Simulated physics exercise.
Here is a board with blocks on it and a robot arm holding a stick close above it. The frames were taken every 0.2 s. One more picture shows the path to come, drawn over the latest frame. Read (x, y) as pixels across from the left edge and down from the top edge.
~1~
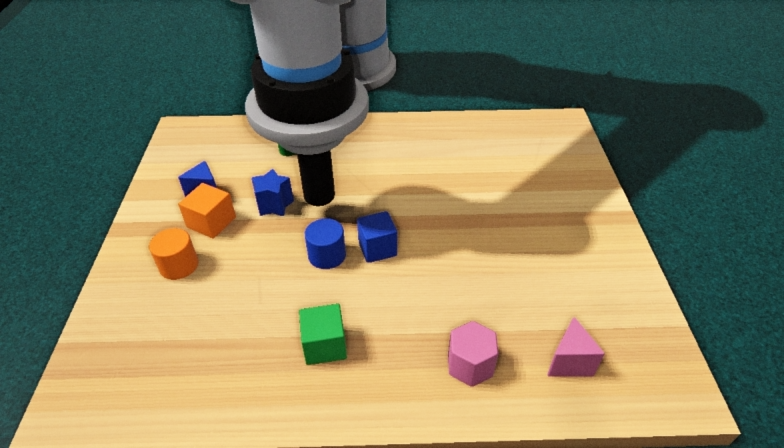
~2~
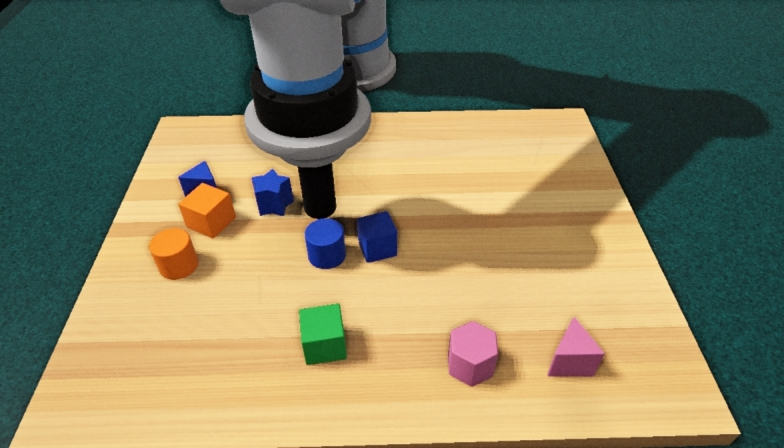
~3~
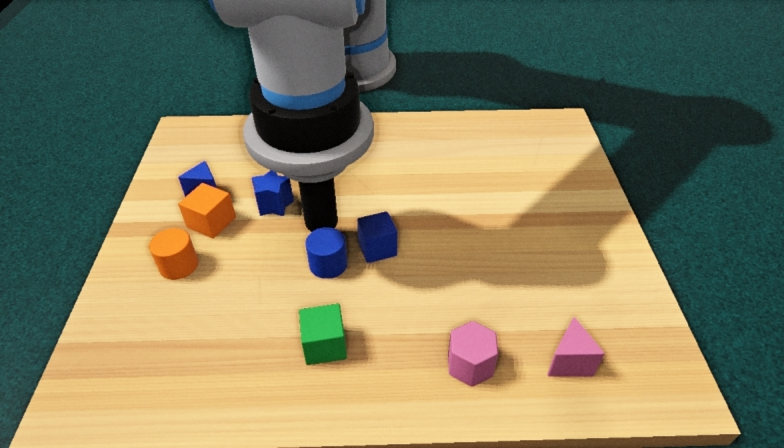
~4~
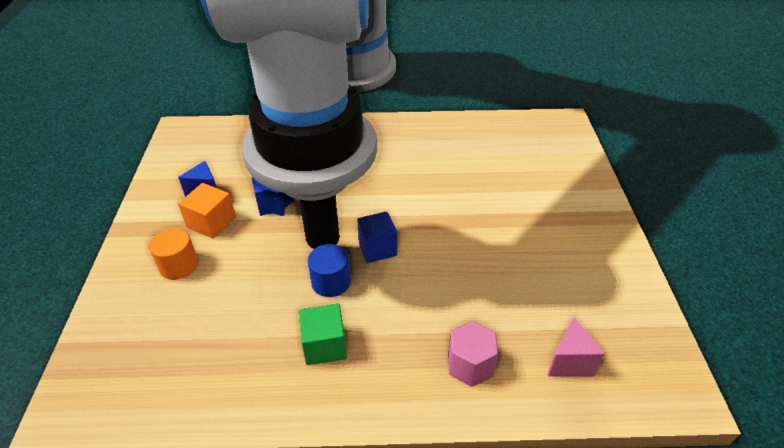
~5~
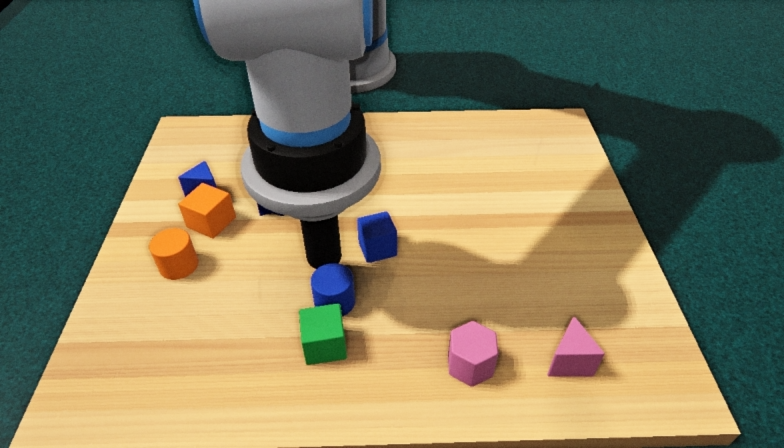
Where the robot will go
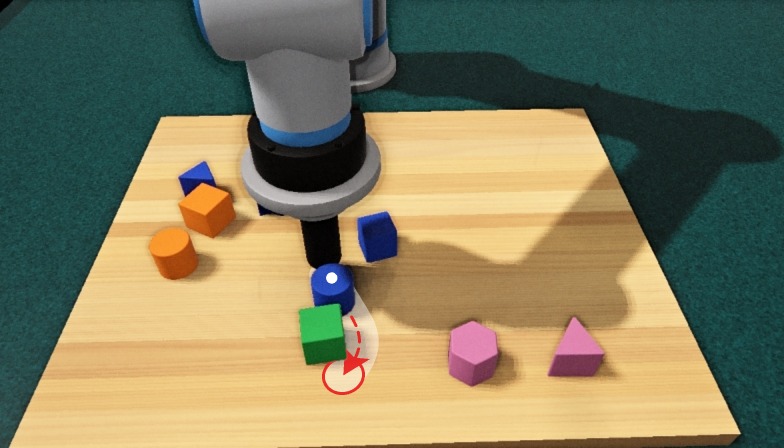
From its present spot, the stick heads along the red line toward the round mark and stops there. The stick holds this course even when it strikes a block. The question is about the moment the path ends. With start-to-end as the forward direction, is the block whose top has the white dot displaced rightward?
That would be a no.
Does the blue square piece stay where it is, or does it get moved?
By the last moment of the path, the blue square piece has stayed put.
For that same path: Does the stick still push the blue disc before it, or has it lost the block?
Expect to find it next to or behind the stick.
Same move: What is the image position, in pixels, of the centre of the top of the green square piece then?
Close to (297, 368).
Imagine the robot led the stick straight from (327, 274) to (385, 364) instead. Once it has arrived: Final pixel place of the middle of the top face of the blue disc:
It should be at about (384, 382).
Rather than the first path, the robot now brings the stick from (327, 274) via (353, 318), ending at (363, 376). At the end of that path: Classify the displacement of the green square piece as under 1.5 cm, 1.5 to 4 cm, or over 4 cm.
It moves a fair bit, 1.5 to 4 cm.
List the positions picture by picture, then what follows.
In the first frame, stick tip at (320, 197); block tops, green square piece at (321, 322); blue disc at (324, 231); blue square piece at (377, 224).
In the second frame, stick at (321, 210); blocks unchanged.
In the third frame, stick at (322, 224); blue disc at (325, 240).
In the fourth frame, stick at (323, 240); blue disc at (328, 258).
In the fifth frame, stick at (325, 259); green square piece at (321, 322); blue disc at (332, 278); blue square piece at (377, 224).
Path on the board, from (327, 274) through (344, 303) and (359, 337) to (343, 375); the dot is on the blue disc.
What follows on the original path. One third of the way, stick at (342, 289); green square piece at (321, 341), turned 55° clockwise; blue disc at (351, 311).
Two thirds of the way, stick at (358, 323); green square piece at (319, 349), turned 75° clockwise; blue disc at (370, 349).
At the end, stick at (342, 361); green square piece at (297, 368), turned 90° clockwise; blue disc at (373, 380); blue square piece in place.
